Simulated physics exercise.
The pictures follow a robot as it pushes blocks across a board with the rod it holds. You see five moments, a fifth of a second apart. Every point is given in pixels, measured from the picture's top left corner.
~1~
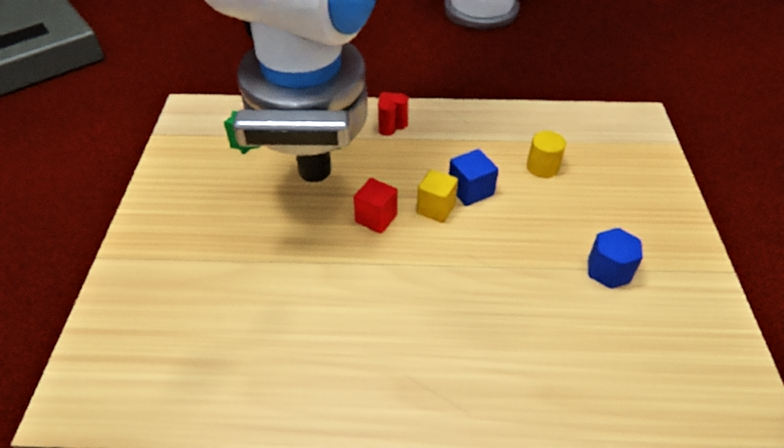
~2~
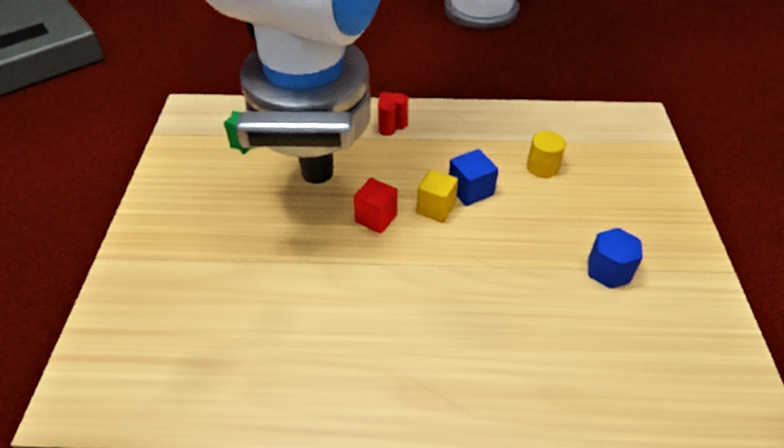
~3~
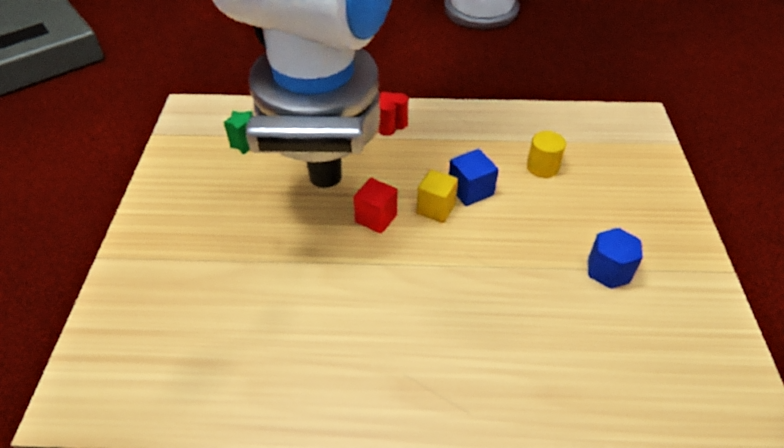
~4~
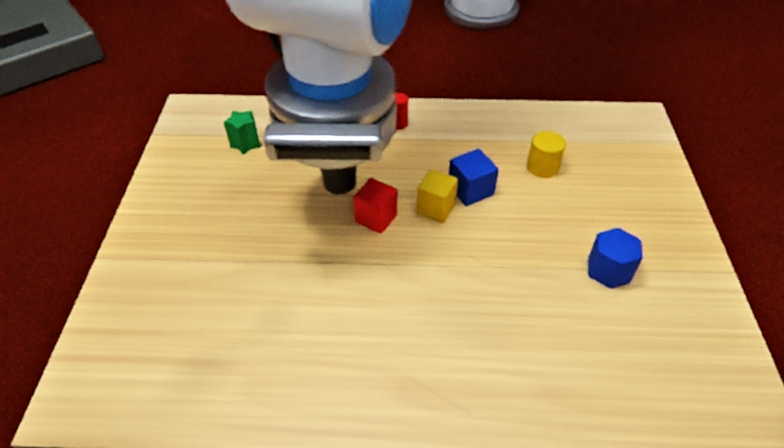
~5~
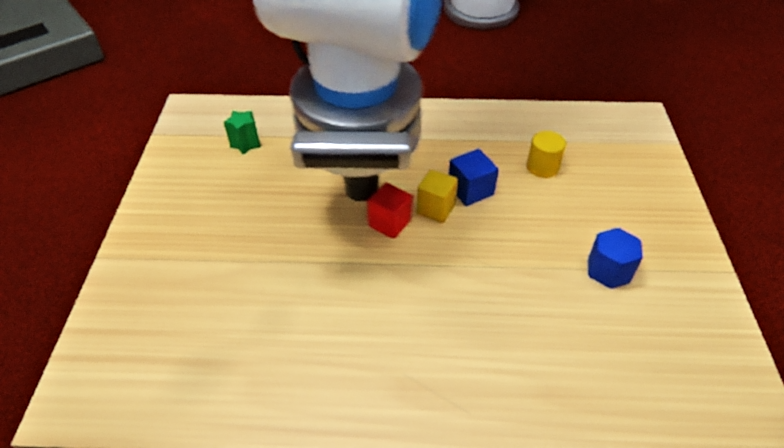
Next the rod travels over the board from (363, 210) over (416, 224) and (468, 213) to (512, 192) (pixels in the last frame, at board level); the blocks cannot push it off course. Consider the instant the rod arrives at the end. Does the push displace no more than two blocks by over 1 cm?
Going by the path, no.
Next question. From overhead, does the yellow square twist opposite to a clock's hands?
Yes, that is what happens.
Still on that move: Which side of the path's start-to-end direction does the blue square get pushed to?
Left.
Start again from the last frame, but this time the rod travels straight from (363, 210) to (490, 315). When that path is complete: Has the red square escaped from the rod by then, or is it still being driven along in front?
The block lies off to the side or behind.
On the path given first. One third of the way, rod (418, 205); red square (445, 216), turned 20° clockwise; yellow square (440, 180).
Two thirds of the way, rod (472, 193); red square (458, 221), turned 40° clockwise; yellow square (480, 165); blue square (496, 146), turned 40° anticlockwise.
At the end, rod (516, 173); red square (458, 221), turned 40° clockwise; yellow square (508, 145), turned 40° anticlockwise; blue square (505, 124), turned 70° anticlockwise; yellow disc not moved.
